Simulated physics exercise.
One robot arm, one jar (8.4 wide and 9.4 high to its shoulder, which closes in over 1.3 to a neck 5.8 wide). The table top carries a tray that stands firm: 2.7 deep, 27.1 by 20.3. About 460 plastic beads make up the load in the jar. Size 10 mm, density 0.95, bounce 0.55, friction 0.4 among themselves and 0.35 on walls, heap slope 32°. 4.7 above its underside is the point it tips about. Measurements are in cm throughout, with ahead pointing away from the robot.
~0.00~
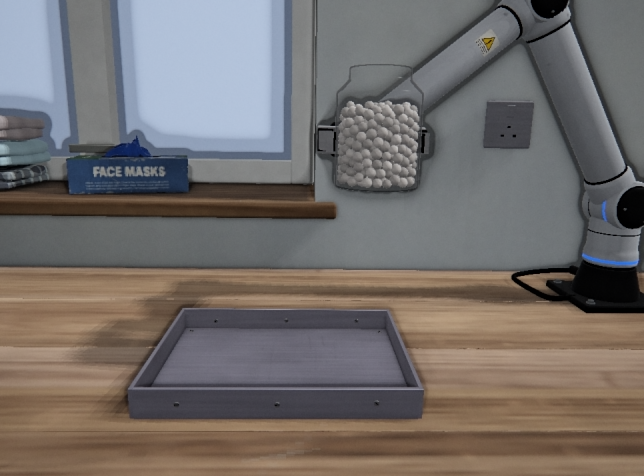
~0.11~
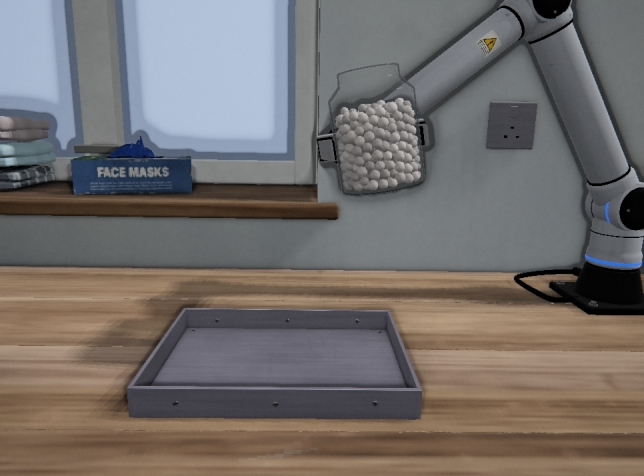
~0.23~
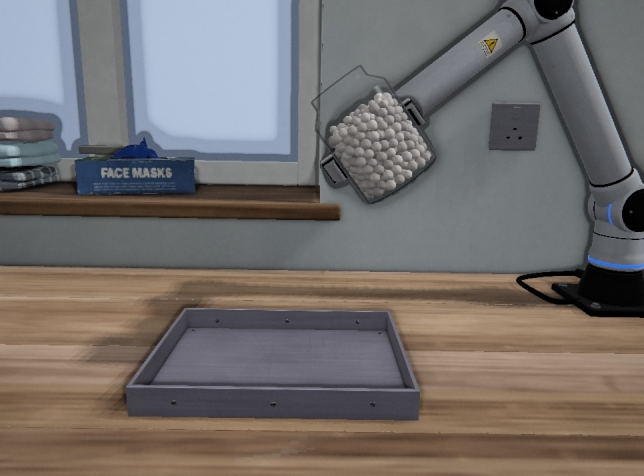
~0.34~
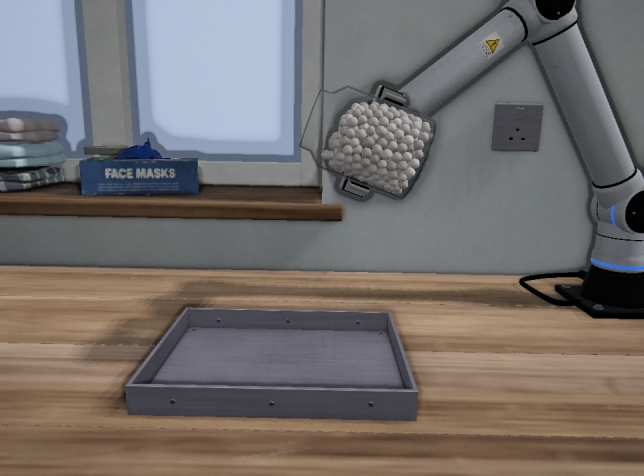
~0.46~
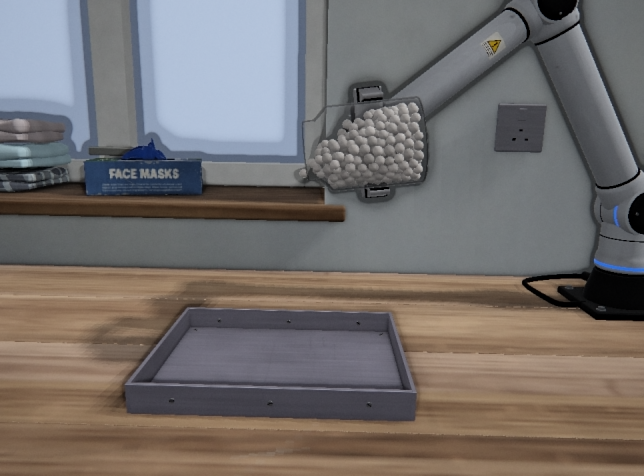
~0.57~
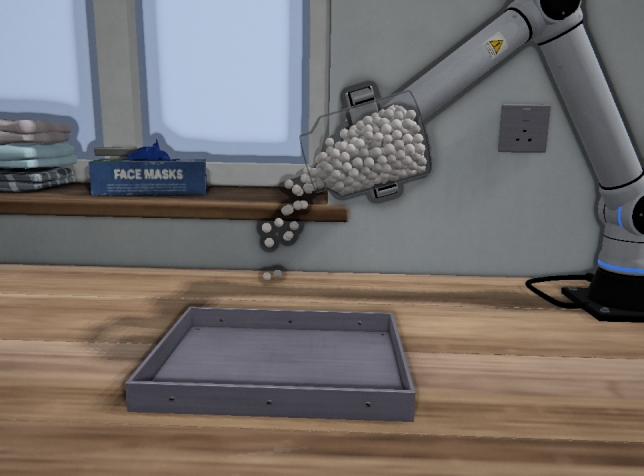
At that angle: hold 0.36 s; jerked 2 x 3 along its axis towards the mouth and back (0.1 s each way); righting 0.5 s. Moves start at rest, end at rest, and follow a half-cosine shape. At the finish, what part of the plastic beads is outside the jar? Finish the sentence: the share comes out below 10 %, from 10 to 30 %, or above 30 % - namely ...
Namely above 30 %.
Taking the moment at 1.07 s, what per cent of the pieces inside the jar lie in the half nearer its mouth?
Looks like around 70 per cent to me.
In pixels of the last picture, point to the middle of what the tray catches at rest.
The middle lies at roughly (214, 360).
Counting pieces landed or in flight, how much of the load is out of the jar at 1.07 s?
20 %.
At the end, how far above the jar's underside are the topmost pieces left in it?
I'd say close to 6.5 cm from the underside.
After 1.07 s, tipped 107°, highest piece 27 above the table; 373 in the jar, 76 in the tray, 1 on the table or floor, 15 in flight or on a rim.
After 1.58 s, tipped 54°, highest piece 29 above the table; 250 in the jar, 198 in the tray, 5 on the table or floor, 12 in flight or on a rim.
After 2.03 s, upright, highest piece 27 above the table; 249 in the jar, 208 in the tray, 7 on the table or floor, 1 in flight or on a rim.
After 2.73 s, upright, highest piece 27 above the table; 249 in the jar, 209 in the tray, 7 on the table or floor.
At rest, 249 in the jar, 209 in the tray, 7 on the table or floor. That is 46 % outside the jar.
